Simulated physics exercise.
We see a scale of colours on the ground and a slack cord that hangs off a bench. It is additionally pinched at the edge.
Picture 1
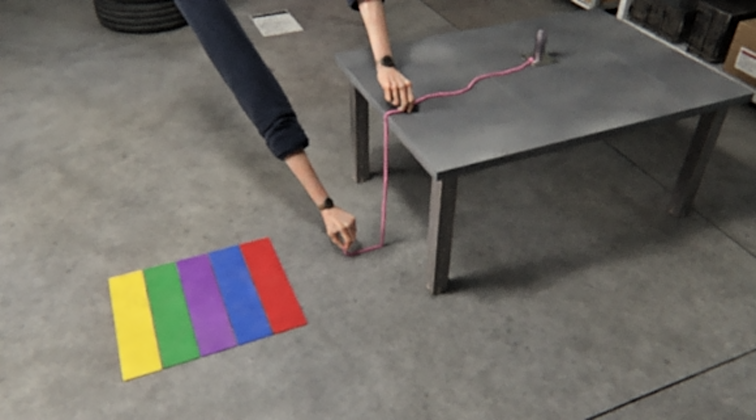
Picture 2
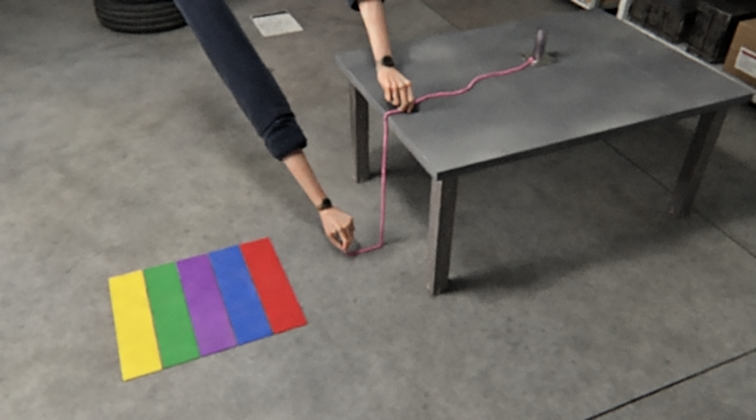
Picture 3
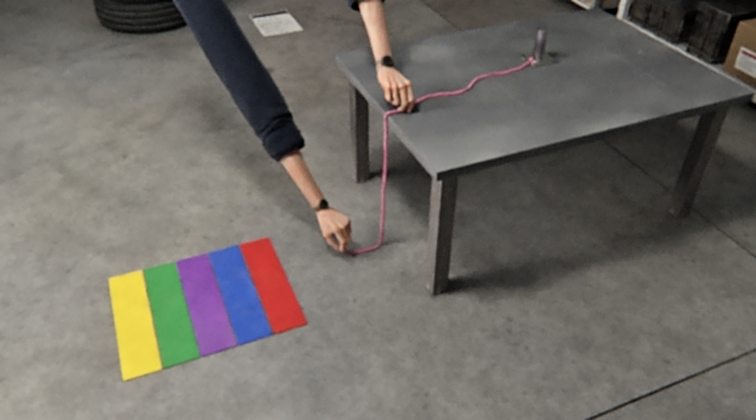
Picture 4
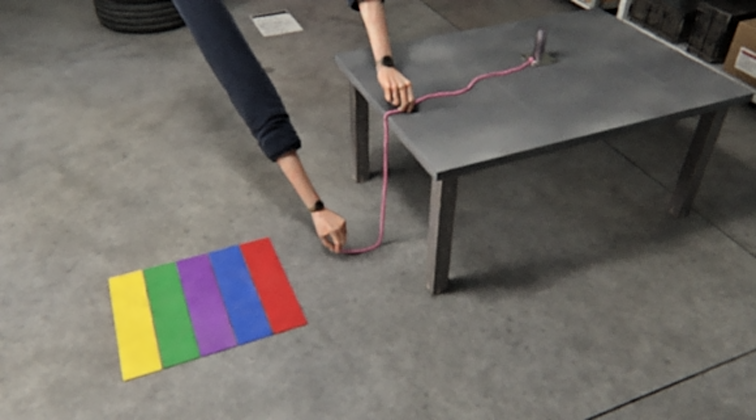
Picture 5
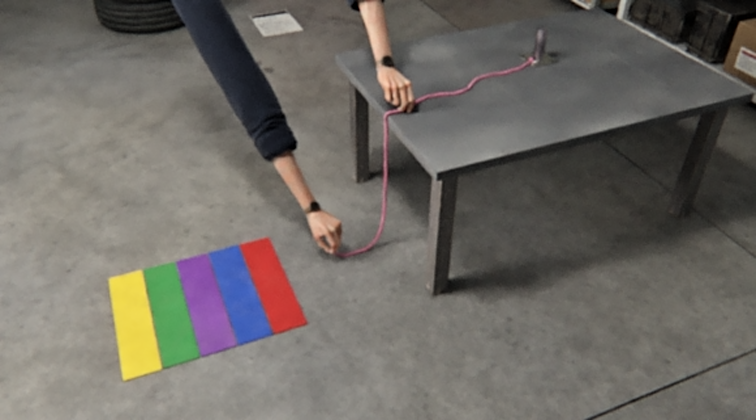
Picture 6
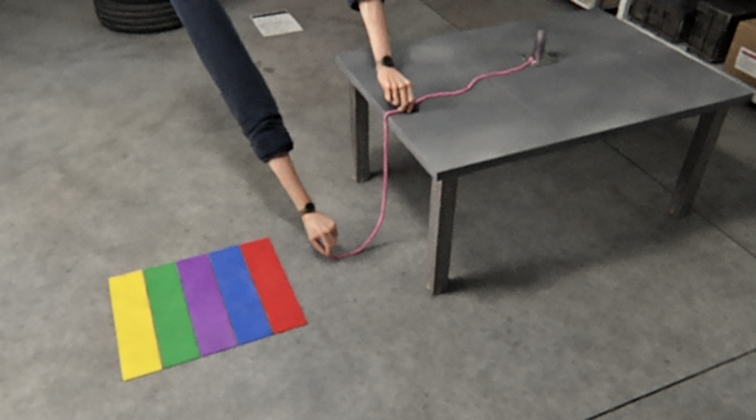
A hand low on the left draws the end of a pink cord slowly leftward just above a grey concrete floor, seen from above at an angle. The cord runs from a small post across a dark grey bench, where another hand pinches it at the edge; yellow, green, purple, blue and red strips lie at lower left. The hanging cord's lower bend widens into a smoother curve, while the camera stays still.
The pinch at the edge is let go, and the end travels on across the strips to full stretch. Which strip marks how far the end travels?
The blue strip.
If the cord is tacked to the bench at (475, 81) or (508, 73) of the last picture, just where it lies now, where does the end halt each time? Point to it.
In order of the tries, it's near (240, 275) and near (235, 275).
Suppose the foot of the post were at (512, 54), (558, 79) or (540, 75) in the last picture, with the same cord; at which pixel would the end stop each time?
(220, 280), (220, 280) and (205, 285).
Early on, end near (285, 264); short of the strips.
Midway, end near (254, 272); over red.
At the end of the slack, end near (236, 277); over blue. Over blue.
